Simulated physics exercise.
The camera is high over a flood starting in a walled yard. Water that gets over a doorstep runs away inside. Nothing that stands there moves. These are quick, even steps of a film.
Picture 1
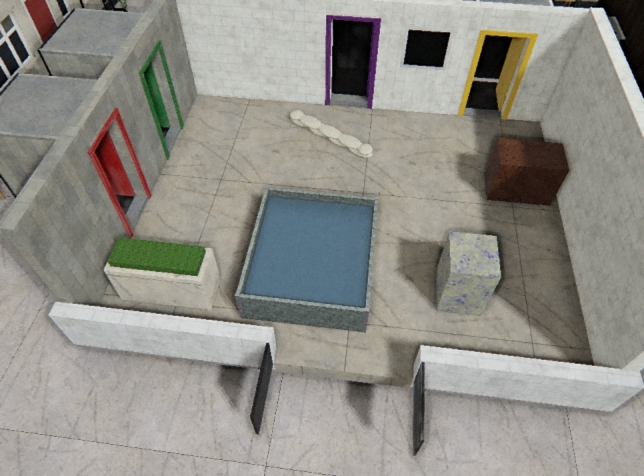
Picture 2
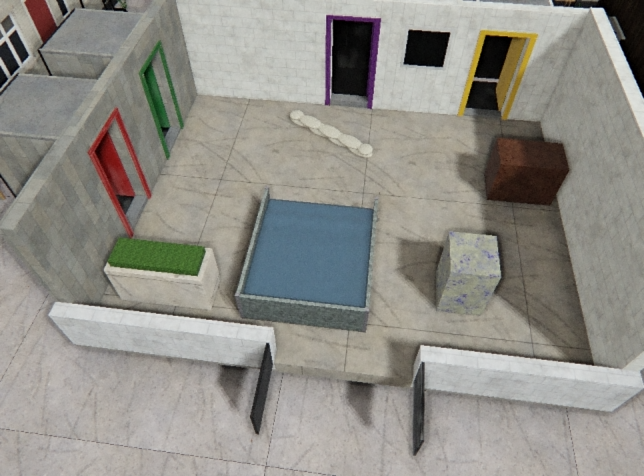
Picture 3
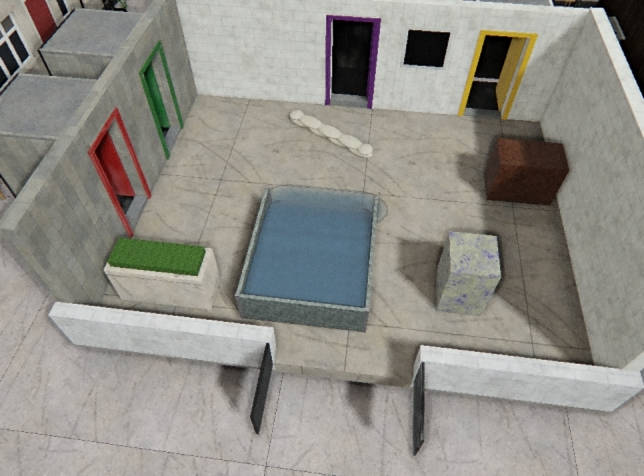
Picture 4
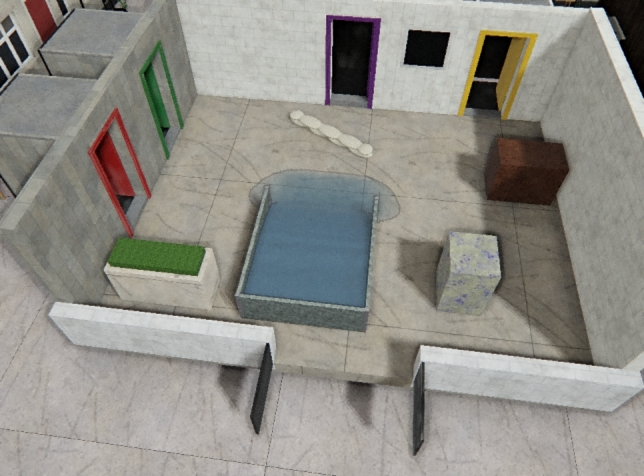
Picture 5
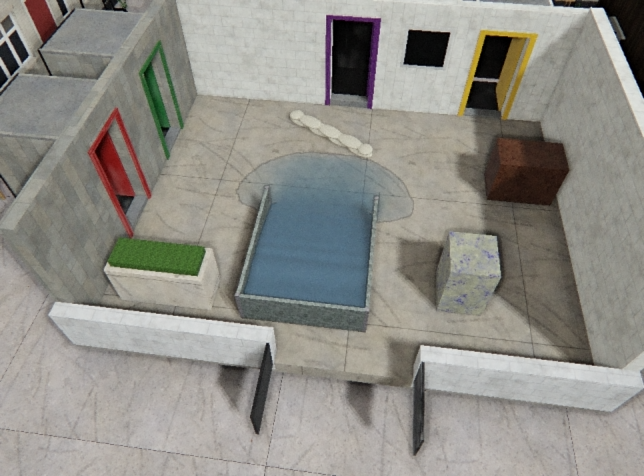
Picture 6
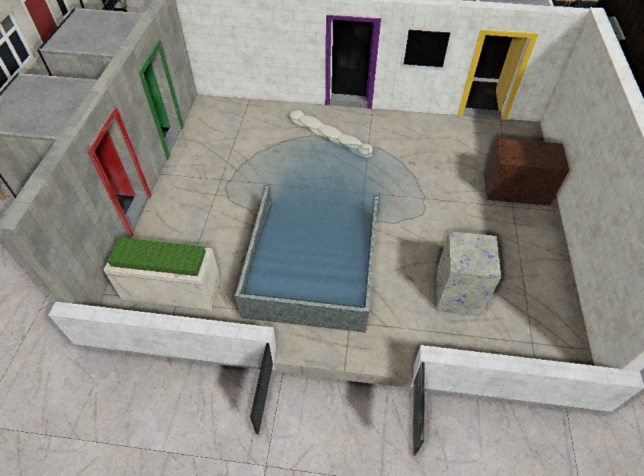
Water in the open tank pours out through its far side and fans across the yard floor.
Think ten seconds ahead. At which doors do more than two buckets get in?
In the end: The green door lets in a lot; the yellow door lets in a lot; the purple door admits no more than that; the red door admits no more than that.
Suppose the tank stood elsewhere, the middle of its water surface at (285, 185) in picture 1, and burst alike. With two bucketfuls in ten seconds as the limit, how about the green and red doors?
One by one: Green door is over; red door holds.
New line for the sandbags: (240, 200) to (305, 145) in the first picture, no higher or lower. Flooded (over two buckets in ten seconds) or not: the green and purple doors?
Then: The green one takes less; the purple one lets more in.
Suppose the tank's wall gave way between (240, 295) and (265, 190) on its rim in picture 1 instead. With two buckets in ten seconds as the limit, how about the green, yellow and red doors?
Then: Green takes more; yellow lets less in; red lets more in.
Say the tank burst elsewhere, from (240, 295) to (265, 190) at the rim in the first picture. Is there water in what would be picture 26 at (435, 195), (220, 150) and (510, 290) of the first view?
As listed: Free of water, wet, not flooded.
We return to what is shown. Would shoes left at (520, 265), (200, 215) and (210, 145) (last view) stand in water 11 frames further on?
In that order: No water, no water, awash.
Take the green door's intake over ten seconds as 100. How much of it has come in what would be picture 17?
Near 0 in a hundred.
A moment on, water covers 30 % of the floor; the green door not reached, the yellow door not reached, the purple door not reached, the red door not reached.
Next, water covers 40 % of the floor; the green door not reached, the yellow door wet at the sill, nothing in, the purple door wet at the sill, nothing in, the red door not reached.
Then, water covers 45 % of the floor; the green door under two buckets in, the yellow door under two buckets in, the purple door wet at the sill, nothing in, the red door not reached.
Later, water covers 70 % of the floor; the green door over two buckets in, the yellow door over two buckets in, the purple door wet at the sill, nothing in, the red door wet at the sill, nothing in.
In the end, water covers 95 % of the floor; the green door far over two buckets in, the yellow door far over two buckets in, the purple door wet at the sill, nothing in, the red door wet at the sill, nothing in.
